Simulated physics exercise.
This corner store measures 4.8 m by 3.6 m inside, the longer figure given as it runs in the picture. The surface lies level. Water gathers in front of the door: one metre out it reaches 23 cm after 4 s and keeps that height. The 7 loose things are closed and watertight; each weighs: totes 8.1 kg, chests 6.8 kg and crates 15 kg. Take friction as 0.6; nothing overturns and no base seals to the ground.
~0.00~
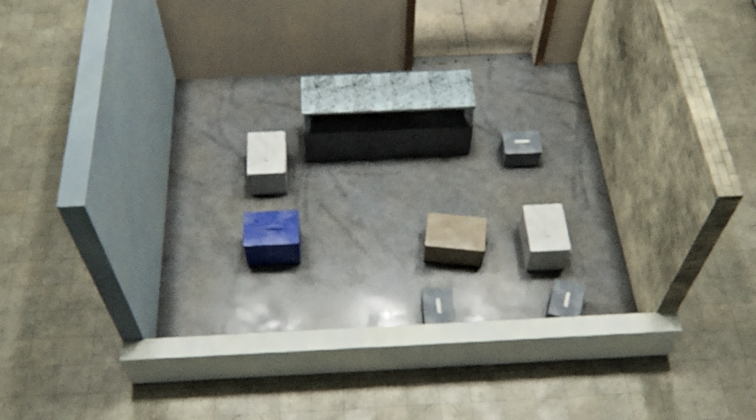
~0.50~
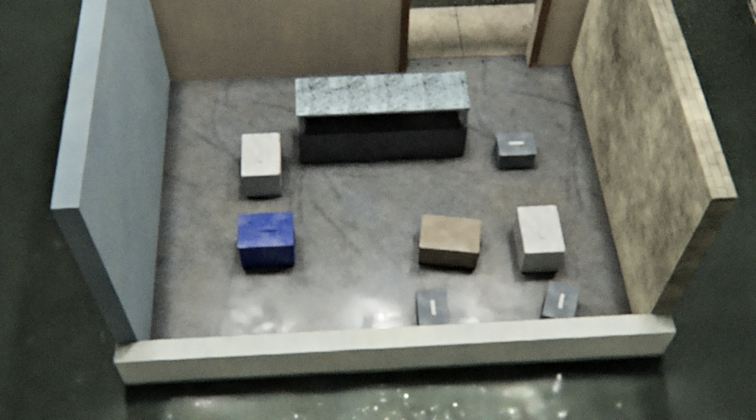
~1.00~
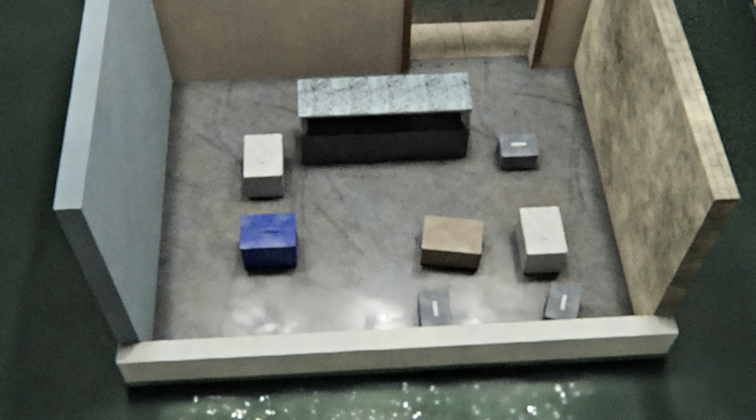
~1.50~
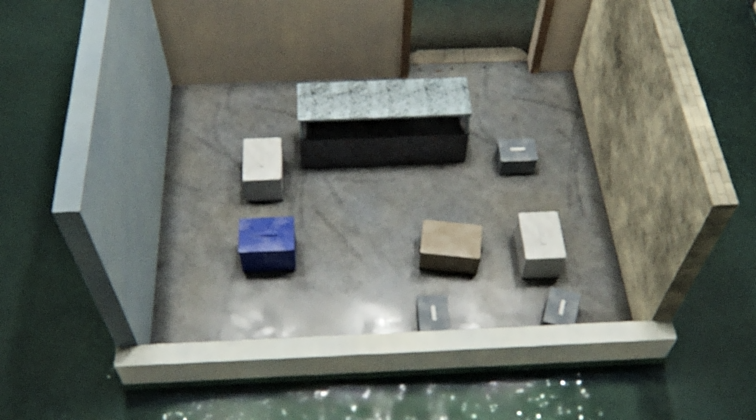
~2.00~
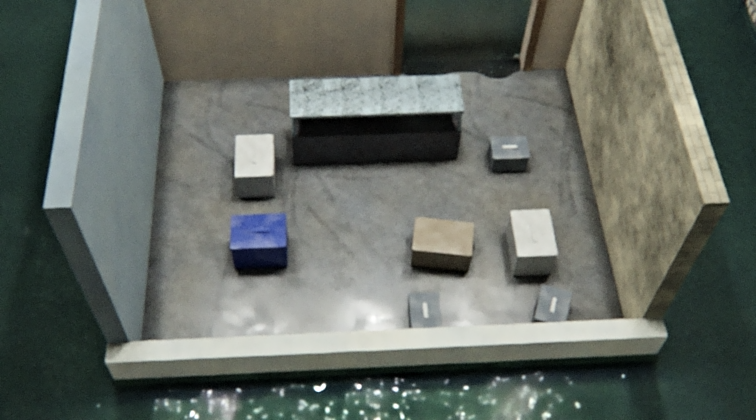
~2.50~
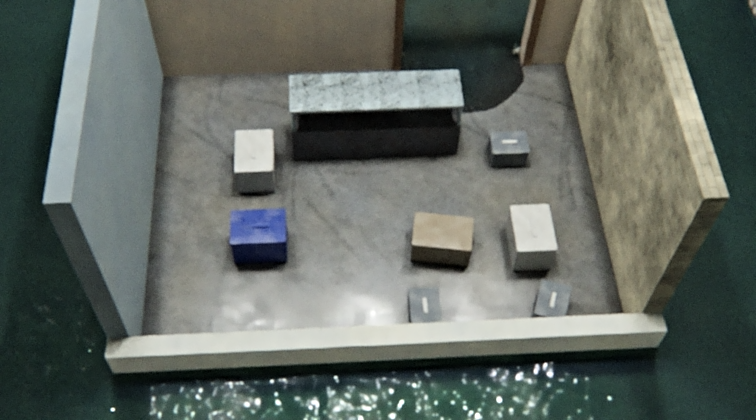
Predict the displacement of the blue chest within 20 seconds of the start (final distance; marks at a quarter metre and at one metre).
Blue chest travels far.
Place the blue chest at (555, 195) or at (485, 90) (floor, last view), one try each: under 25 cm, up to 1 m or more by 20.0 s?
In that order: It gets carried off; it gets carried off.
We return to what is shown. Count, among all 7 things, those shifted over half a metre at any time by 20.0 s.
I count 7.
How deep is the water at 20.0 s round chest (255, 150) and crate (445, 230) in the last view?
About 21 and 19 cm.
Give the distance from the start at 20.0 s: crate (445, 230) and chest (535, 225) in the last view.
In that order: 10 cm, 140 cm.
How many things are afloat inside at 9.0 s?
I count 5.
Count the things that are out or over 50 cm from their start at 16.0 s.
I count 6.
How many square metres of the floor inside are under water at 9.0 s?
About 16 m2.
After 4.0 s the blue chest is near (258, 226), 0.0 m from its start, aground; 0 afloat.
After 9.0 s the blue chest is near (246, 223), 0.1 m from its start, afloat; 5 afloat.
After 16.0 s the blue chest is near (252, 114), 1.4 m from its start, afloat; 7 afloat.
After 20.0 s the blue chest is near (258, 100), 1.5 m from its start, afloat; 7 afloat.
